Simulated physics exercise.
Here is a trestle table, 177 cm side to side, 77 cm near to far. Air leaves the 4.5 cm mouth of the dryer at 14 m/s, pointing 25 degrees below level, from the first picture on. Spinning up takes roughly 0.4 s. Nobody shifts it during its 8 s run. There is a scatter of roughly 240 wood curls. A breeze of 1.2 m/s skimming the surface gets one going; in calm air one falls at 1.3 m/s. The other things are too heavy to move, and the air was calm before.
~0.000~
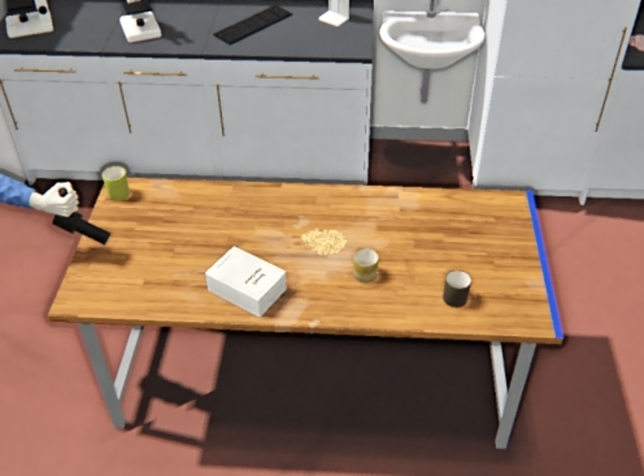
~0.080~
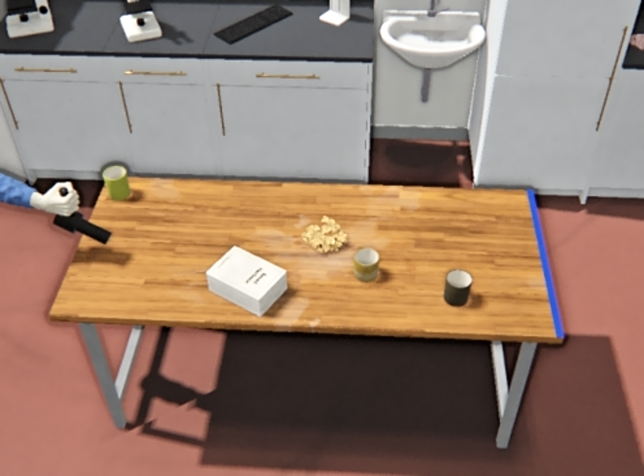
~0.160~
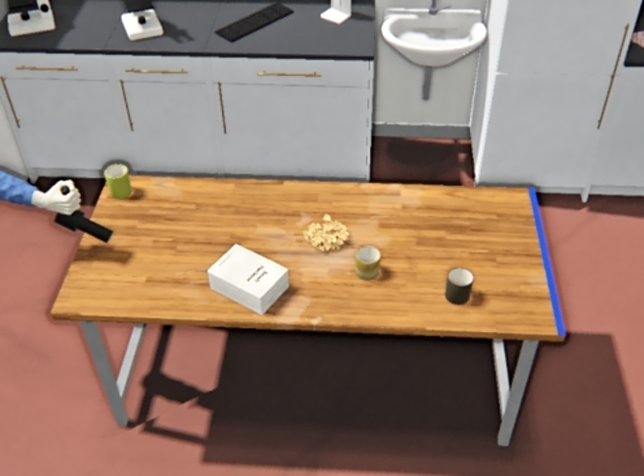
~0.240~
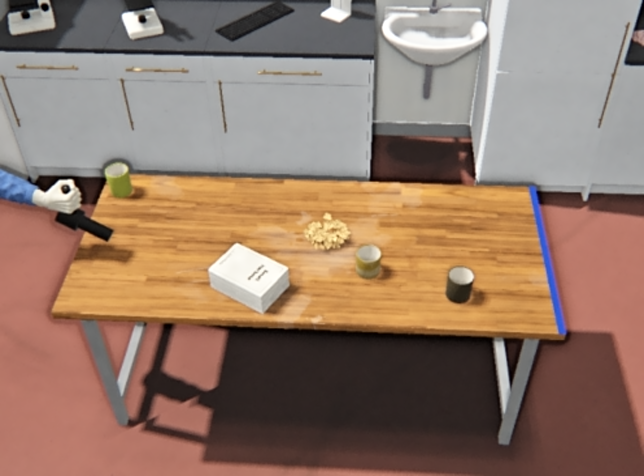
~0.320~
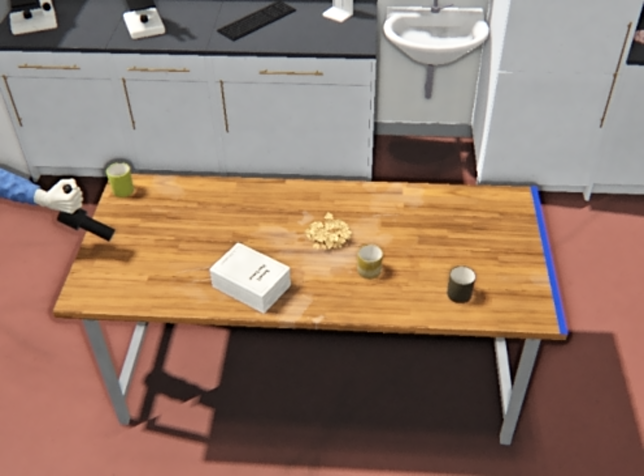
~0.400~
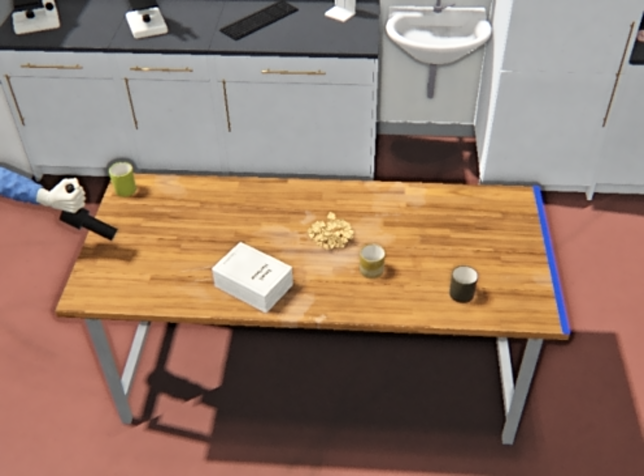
On a wooden trestle table in a room with grey cabinets and a sink, a gloved hand held a dark dryer at the left while a few pale curls shifted slightly among mugs and a book.
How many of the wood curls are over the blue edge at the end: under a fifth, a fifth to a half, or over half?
The share over the blue edge is above half.
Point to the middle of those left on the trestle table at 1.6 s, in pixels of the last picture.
At about (483, 216).
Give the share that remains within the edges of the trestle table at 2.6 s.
About 40 %.
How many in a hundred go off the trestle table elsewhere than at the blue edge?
About 10 %.
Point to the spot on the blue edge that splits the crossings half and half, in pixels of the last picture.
At about (549, 233).
After 1.6 s, 72 % are on the move or not yet settled, 34 % are over the blue edge; the middle of those still in play is near (483, 216).
After 2.6 s, 47 % are on the move or not yet settled, 57 % are over the blue edge; the middle of those still in play is near (509, 207).
After 4.4 s, 15 % are on the move or not yet settled, 76 % are over the blue edge.
After 8.0 s, at the end, 81 % are over the blue edge.
